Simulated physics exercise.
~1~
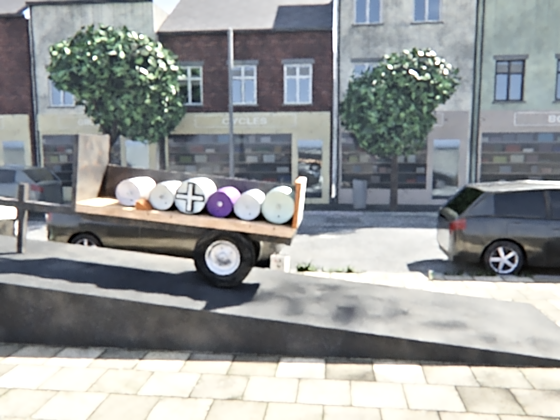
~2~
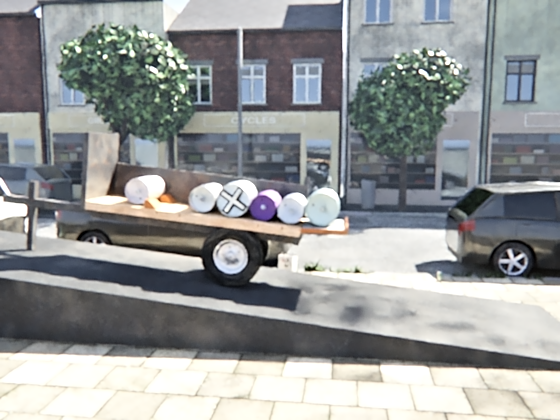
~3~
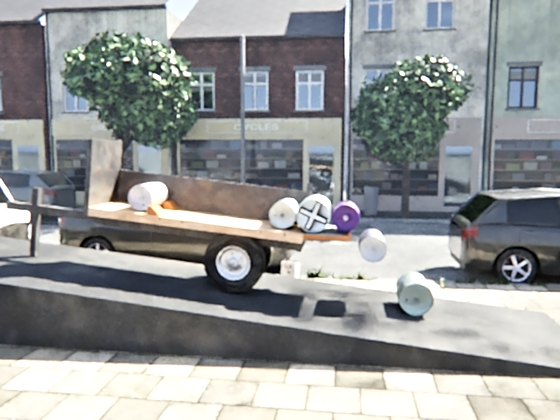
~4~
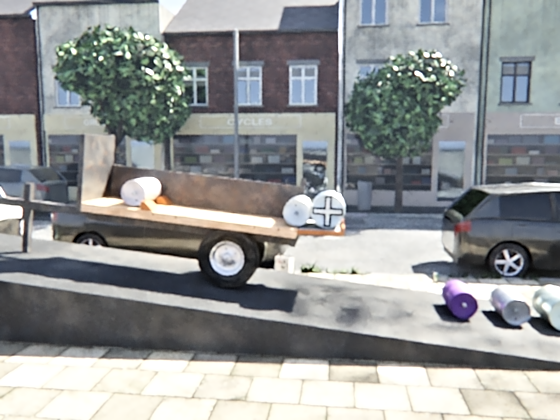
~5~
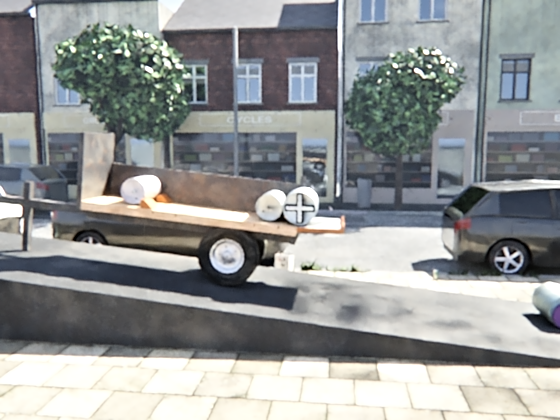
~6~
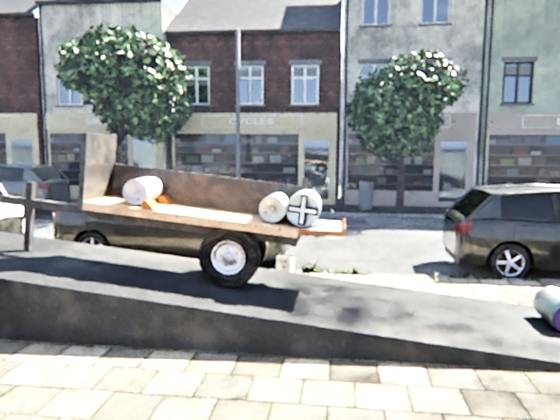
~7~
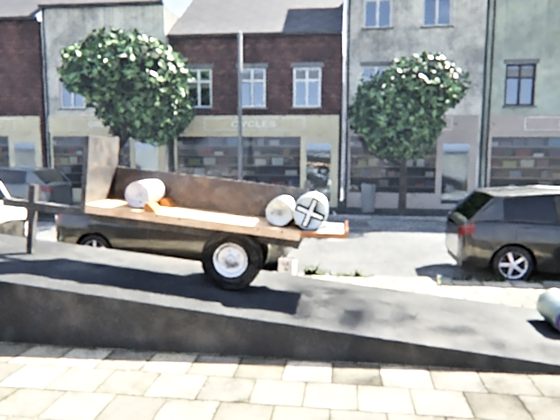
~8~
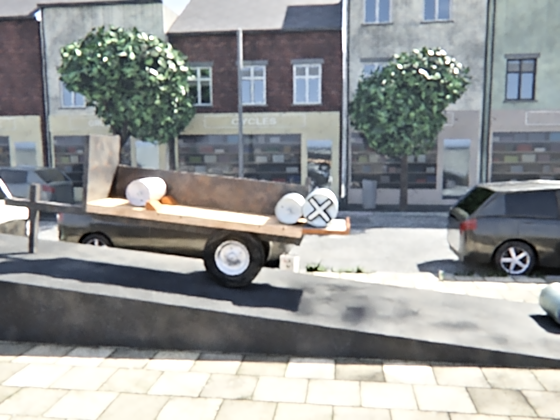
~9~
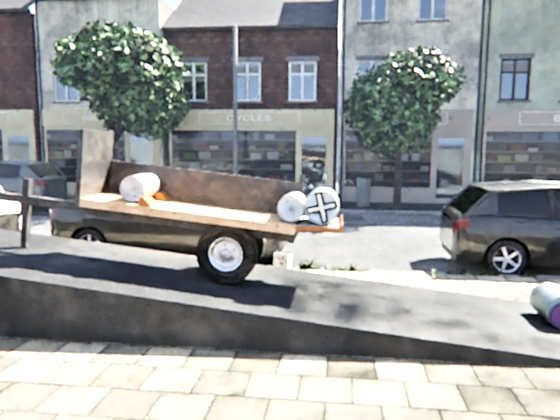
The footage shows a parked trailer tilted down to the right as its tailgate drops and a row of kegs rolls toward it. Three, including the purple one, tumble off and roll away down the slope, while the white-crossed keg and two others remain aboard.
